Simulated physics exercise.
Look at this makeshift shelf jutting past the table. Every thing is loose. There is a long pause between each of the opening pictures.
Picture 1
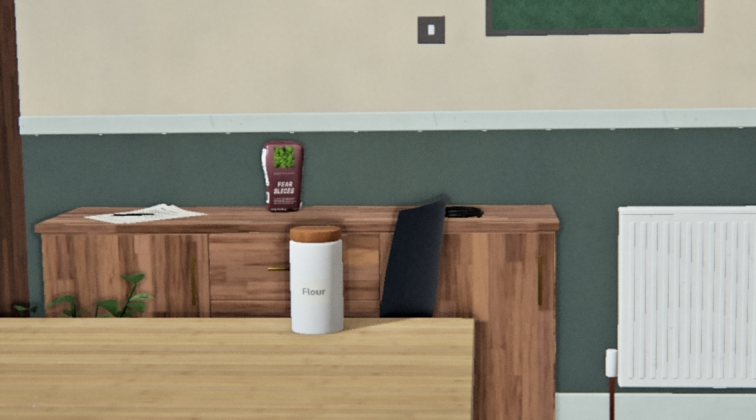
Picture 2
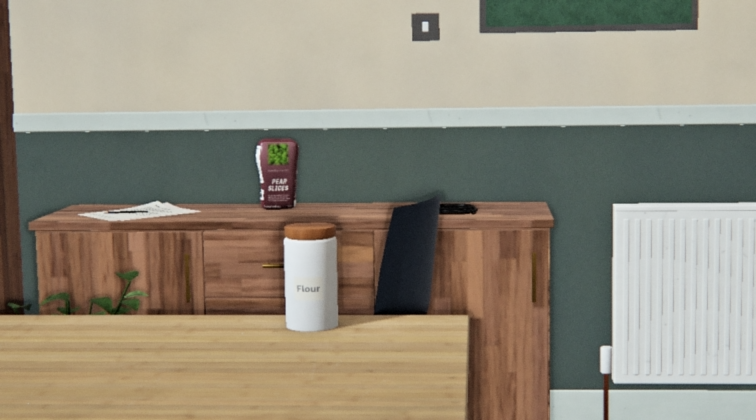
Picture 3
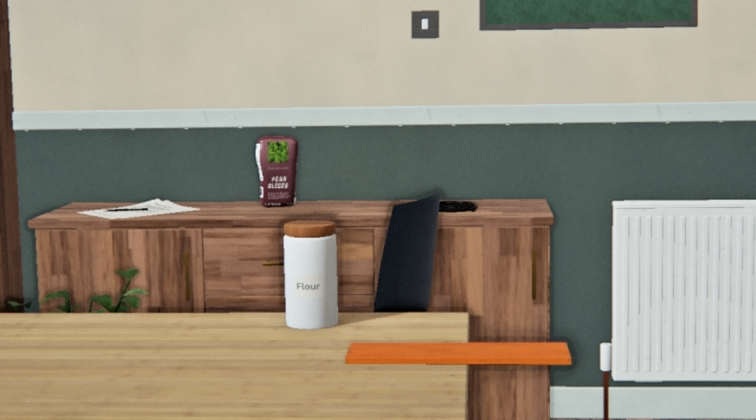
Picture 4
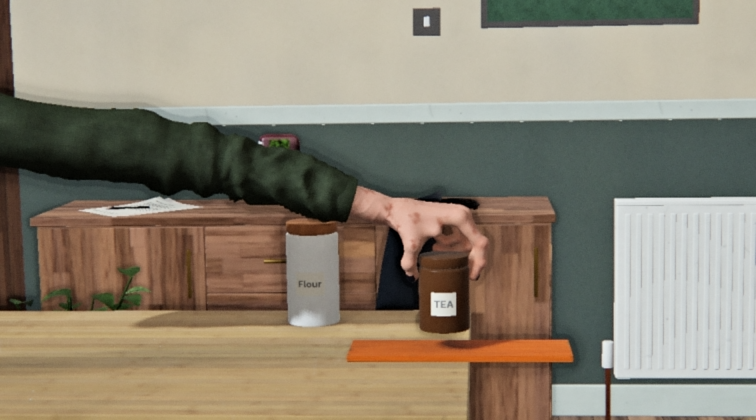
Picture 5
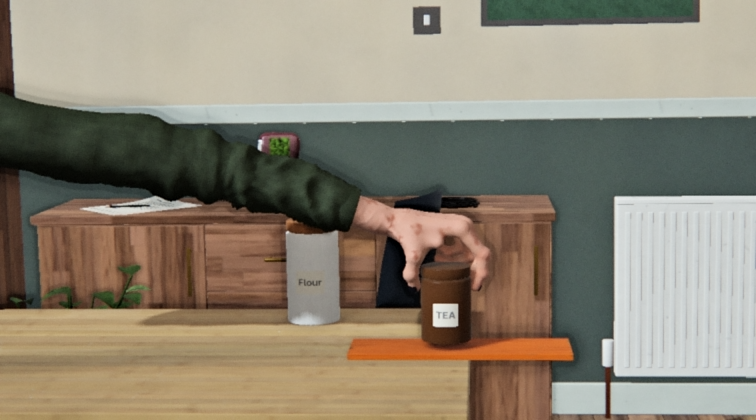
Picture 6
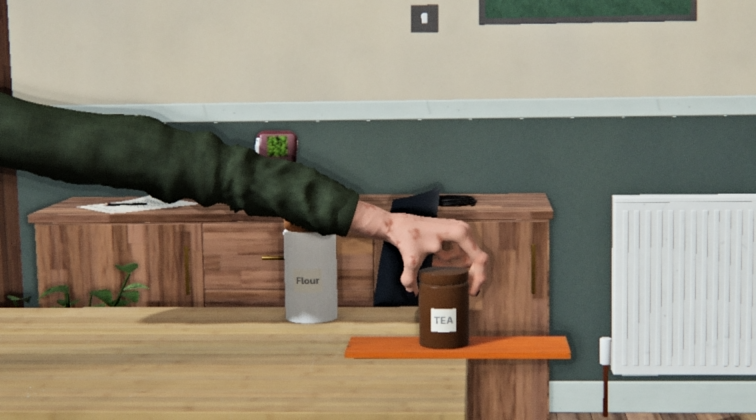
The footage shows a white flour canister on a wooden table before an orange board appears overhanging the table's right edge; a hand in a dark green sleeve then lowers a brown tea jar onto the board, still holding it.
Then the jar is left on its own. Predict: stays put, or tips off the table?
Remains on the table.
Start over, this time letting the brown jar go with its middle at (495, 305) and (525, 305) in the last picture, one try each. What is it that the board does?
Topples, then Topples.
Then, 0.50 s on from there, no change.
Then, 1.30 s on from there, brown jar resting near (444, 308).
In the end, all 3 unmoved. At the end, from the last picture's camera, brown jar near (444, 308). The board keeps its balance.
